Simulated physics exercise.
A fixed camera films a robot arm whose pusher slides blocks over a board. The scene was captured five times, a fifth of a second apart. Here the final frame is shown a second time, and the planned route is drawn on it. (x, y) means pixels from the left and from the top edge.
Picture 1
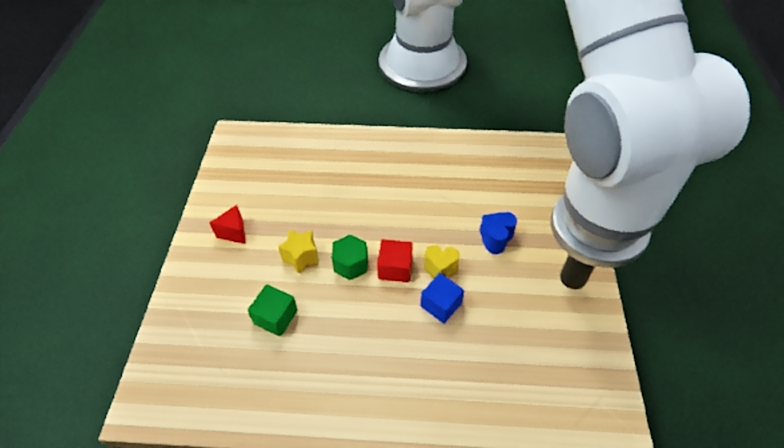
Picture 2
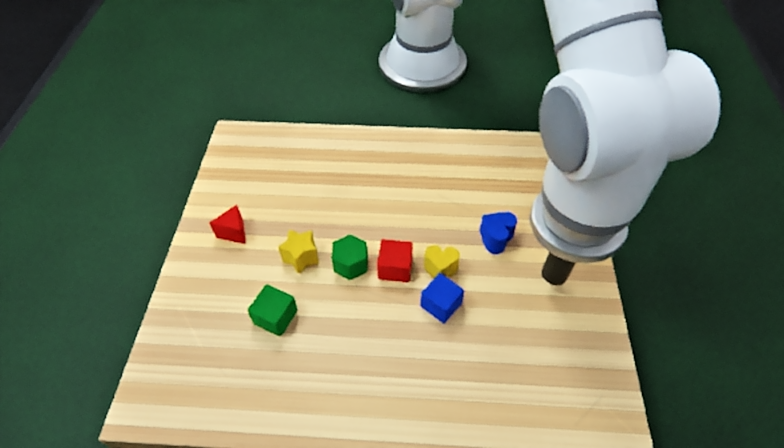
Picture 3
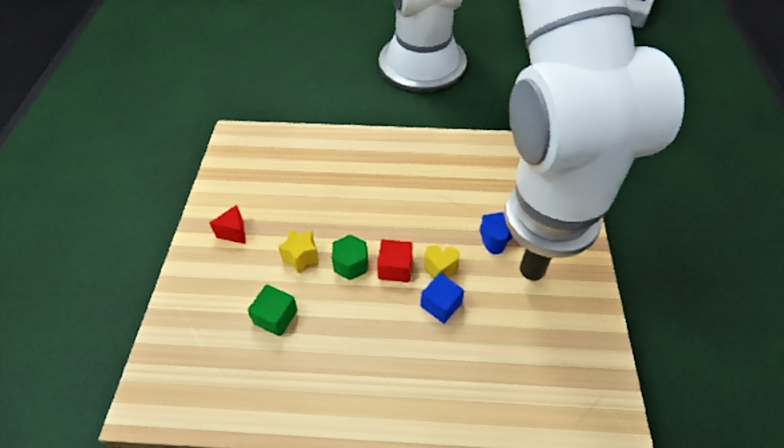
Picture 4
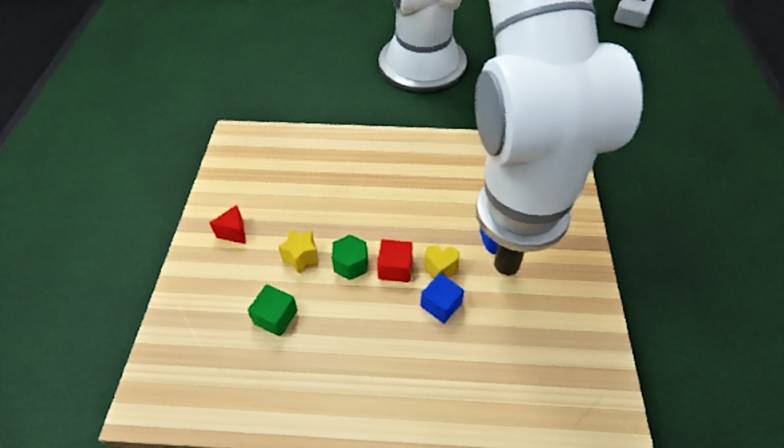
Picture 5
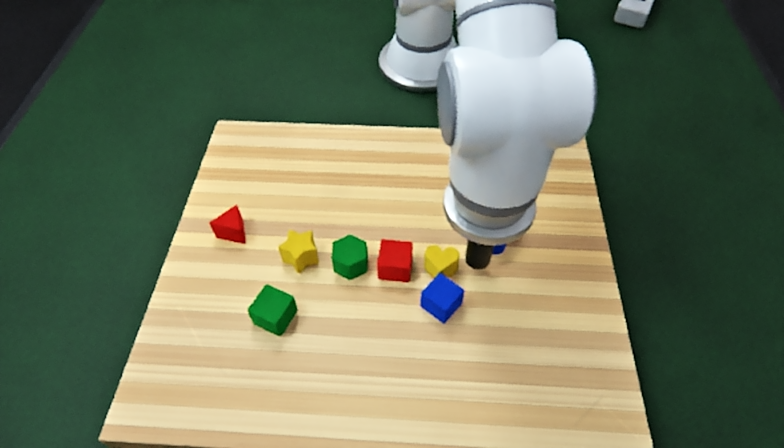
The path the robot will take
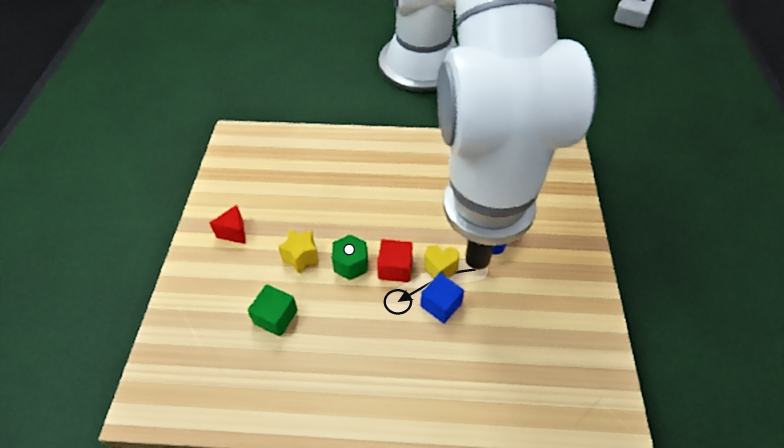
A white robot arm moves left across a wooden board toward the yellow heart block.
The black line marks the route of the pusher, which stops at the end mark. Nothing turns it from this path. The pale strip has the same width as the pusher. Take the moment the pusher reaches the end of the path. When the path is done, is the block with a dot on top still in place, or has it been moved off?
Somewhere new.
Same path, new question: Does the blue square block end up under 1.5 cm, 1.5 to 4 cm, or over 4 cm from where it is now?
Shift of 1.5 to 4 cm.
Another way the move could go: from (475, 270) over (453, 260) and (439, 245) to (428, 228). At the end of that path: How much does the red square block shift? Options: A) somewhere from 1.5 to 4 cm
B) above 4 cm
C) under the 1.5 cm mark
C.
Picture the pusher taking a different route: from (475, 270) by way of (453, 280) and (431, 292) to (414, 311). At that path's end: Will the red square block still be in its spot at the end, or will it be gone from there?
The red square block changes place.
Path on the board, from (475, 270) via (435, 281), ending at (398, 302); the dot is on the green six-sided block.
What follows on the original path. One third of the way, pusher (447, 266); red square block (386, 252), turned 15° anticlockwise; yellow heart block (417, 255), turned 20° clockwise.
Two thirds of the way, pusher (422, 279); green six-sided block (333, 245); red square block (368, 249); yellow heart block (395, 261), turned 50° clockwise; blue square block (435, 299), turned 50° anticlockwise.
At the end, pusher (398, 293); green six-sided block (324, 240), turned 25° anticlockwise; red square block (360, 246), turned 30° clockwise; yellow heart block (377, 268), turned 80° clockwise; blue square block (432, 301), turned 70° anticlockwise.
